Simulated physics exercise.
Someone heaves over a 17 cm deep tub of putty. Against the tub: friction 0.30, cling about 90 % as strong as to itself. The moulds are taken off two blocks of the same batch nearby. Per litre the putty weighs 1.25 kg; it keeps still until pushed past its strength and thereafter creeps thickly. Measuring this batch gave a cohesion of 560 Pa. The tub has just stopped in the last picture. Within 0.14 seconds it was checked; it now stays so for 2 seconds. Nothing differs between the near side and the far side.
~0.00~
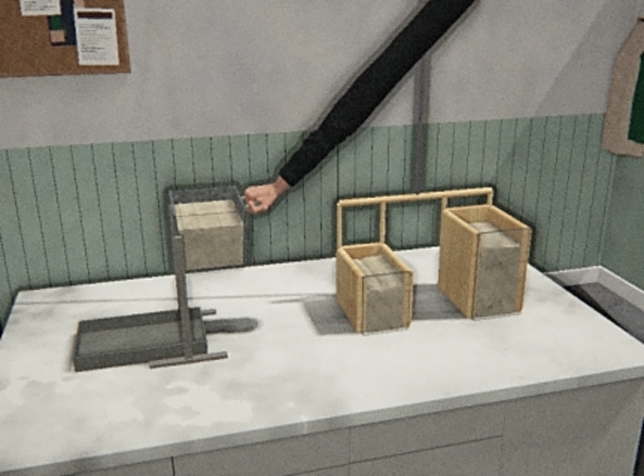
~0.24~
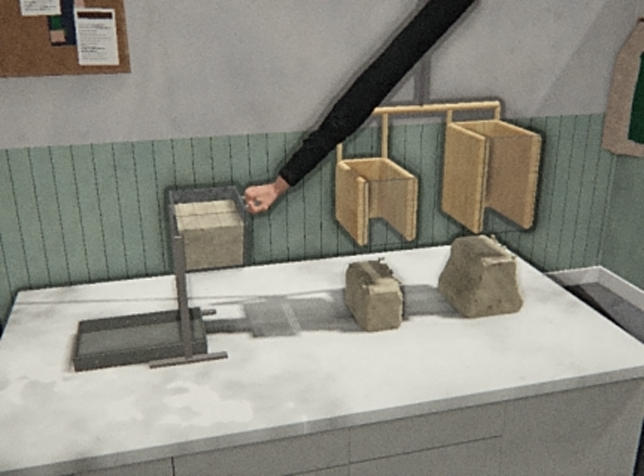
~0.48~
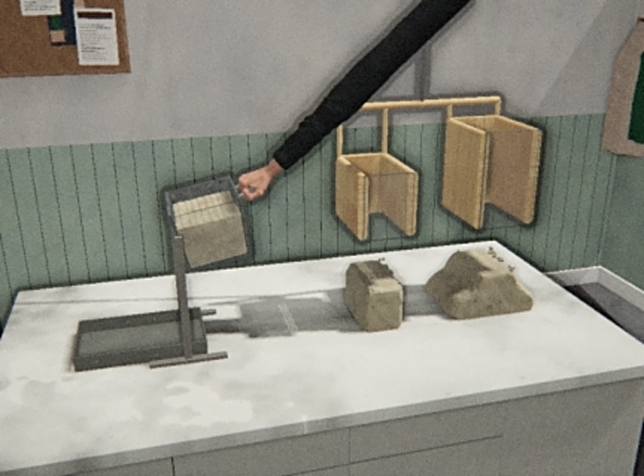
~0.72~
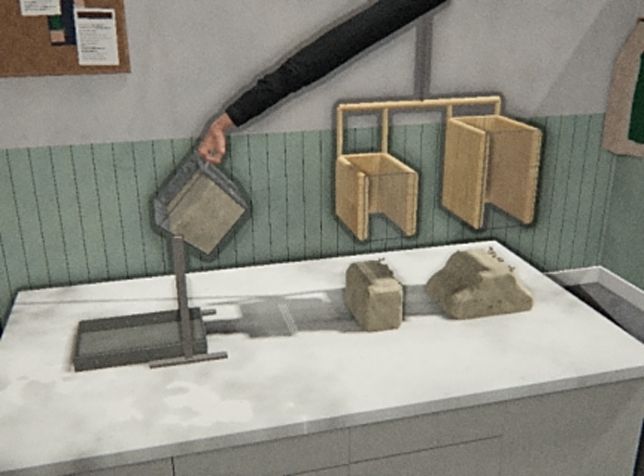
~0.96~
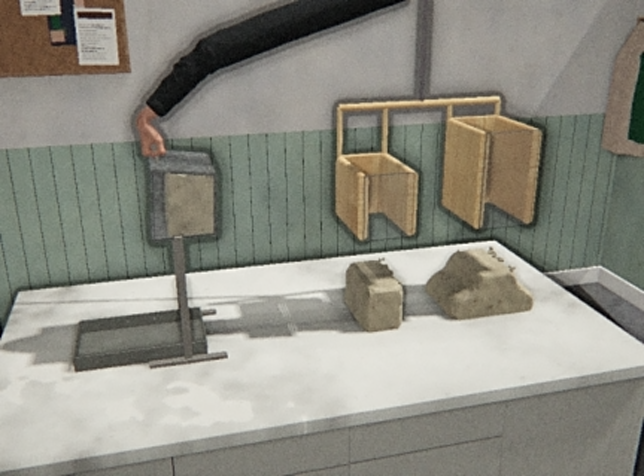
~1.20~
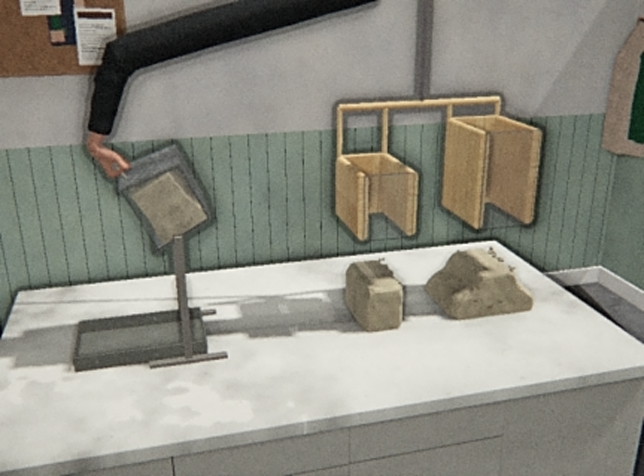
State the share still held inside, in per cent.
Roughly 0 per cent is still held inside.
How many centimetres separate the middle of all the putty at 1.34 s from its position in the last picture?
Around 8 cm.
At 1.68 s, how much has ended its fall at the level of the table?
I'd say close to 70 per cent of it.
After 1.34 s, the tub is at 114 degrees and holds 67 %.
After 1.51 s, the tub is at 114 degrees and holds 17 %.
After 1.68 s, the tub is at 114 degrees and holds 0 %.
After 1.85 s, the tub is at 114 degrees and holds 0 %.
After 3.20 s, the tub is at 114 degrees and holds 0 %.
